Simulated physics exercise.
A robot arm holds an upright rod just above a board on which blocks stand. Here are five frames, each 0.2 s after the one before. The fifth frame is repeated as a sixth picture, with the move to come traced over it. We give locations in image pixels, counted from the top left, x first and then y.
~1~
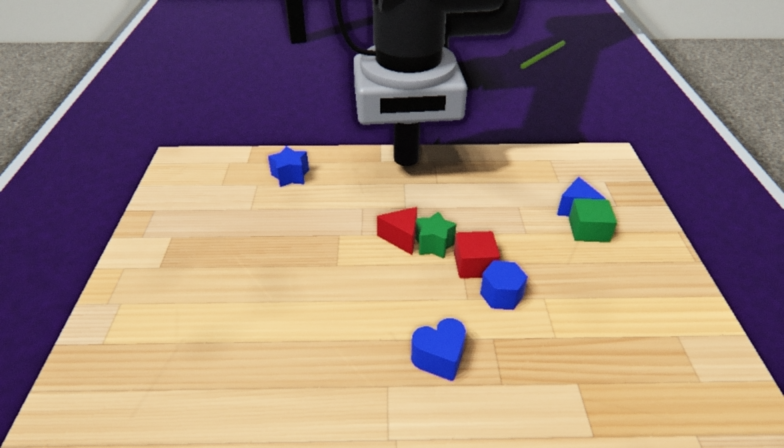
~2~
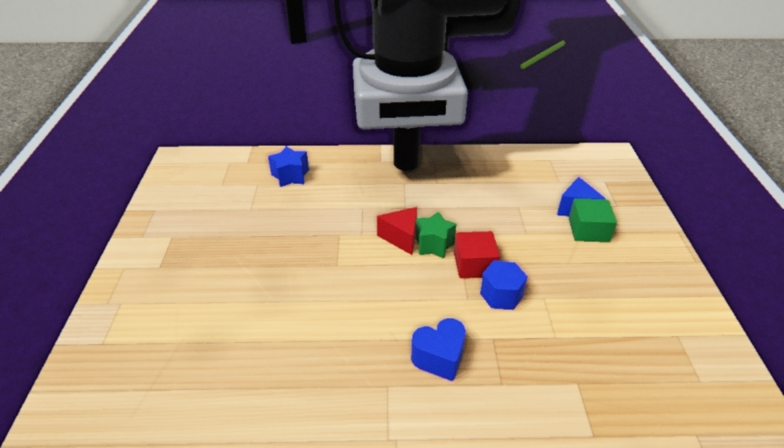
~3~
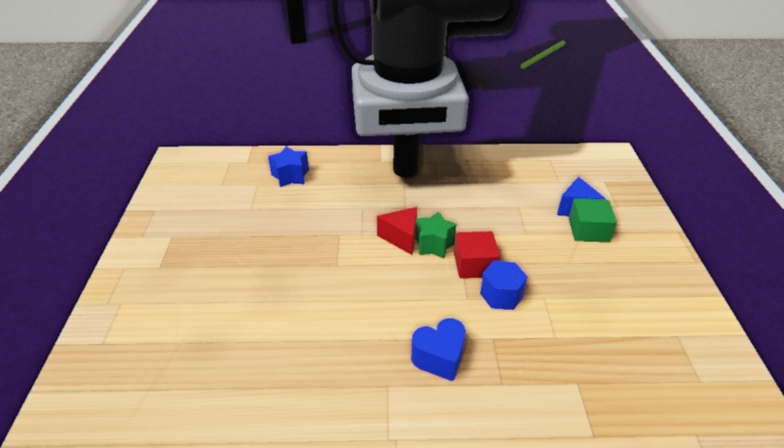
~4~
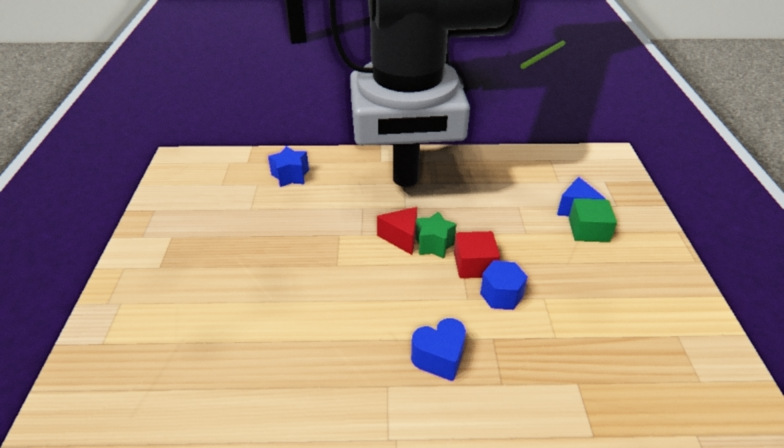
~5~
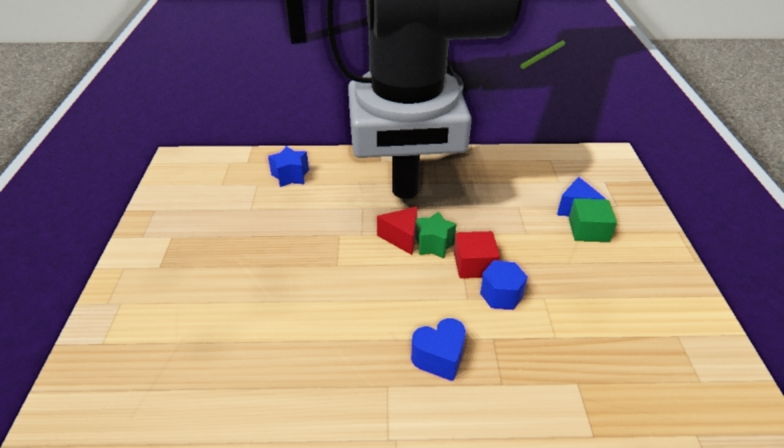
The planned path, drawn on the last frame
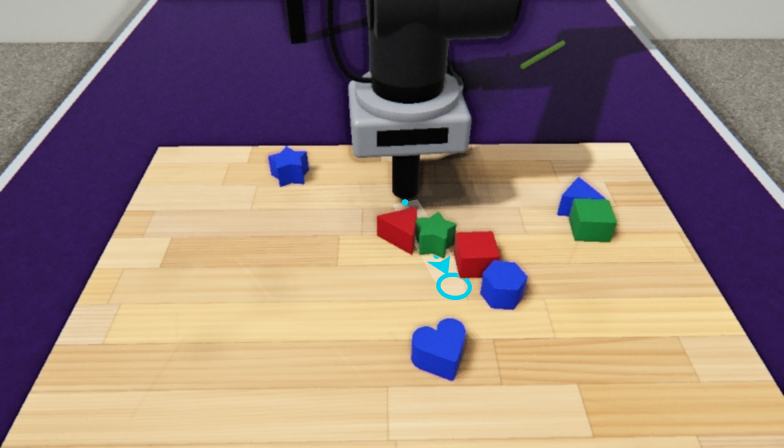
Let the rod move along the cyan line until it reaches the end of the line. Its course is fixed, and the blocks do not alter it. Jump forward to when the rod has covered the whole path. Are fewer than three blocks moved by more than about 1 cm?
No
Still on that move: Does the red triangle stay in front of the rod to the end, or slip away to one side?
By then it is beside or behind the rod.
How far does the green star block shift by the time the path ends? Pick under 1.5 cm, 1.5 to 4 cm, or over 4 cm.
Displaced more than 4 cm.
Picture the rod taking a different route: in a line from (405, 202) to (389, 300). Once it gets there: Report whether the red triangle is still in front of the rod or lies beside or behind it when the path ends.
The rod still pushes it.
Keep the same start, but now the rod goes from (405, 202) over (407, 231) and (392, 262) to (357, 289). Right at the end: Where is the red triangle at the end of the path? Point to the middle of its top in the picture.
At the end it should sit near (341, 291).
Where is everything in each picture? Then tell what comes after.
In the first frame, tip of the rod at (406, 159), middles of tops, red triangle at (402, 219), green star block at (436, 225), red square piece at (478, 244), blue hexagon at (506, 274).
In the second frame, rod at (406, 164), nothing pushed.
In the third frame, rod at (406, 171), nothing pushed.
In the fourth frame, rod at (406, 180), nothing pushed.
In the fifth frame, rod at (405, 191), red triangle at (402, 219), green star block at (436, 225), red square piece at (478, 244), blue hexagon at (506, 274).
The line goes in a line from (405, 202) to (454, 286).
The first path, step by step. One third of the way, rod at (421, 216); red triangle at (400, 223), turned 30° clockwise; green star block at (439, 227), turned 15° anticlockwise.
Two thirds of the way, rod at (437, 244); red triangle at (402, 231), turned 80° clockwise; green star block at (450, 255); red square piece at (494, 260), turned 45° anticlockwise; blue hexagon at (524, 283).
At the end, rod at (455, 275); red triangle at (402, 231), turned 80° clockwise; green star block at (466, 289), turned 10° clockwise; red square piece at (510, 279), turned 85° anticlockwise; blue hexagon at (554, 290), turned 25° anticlockwise.
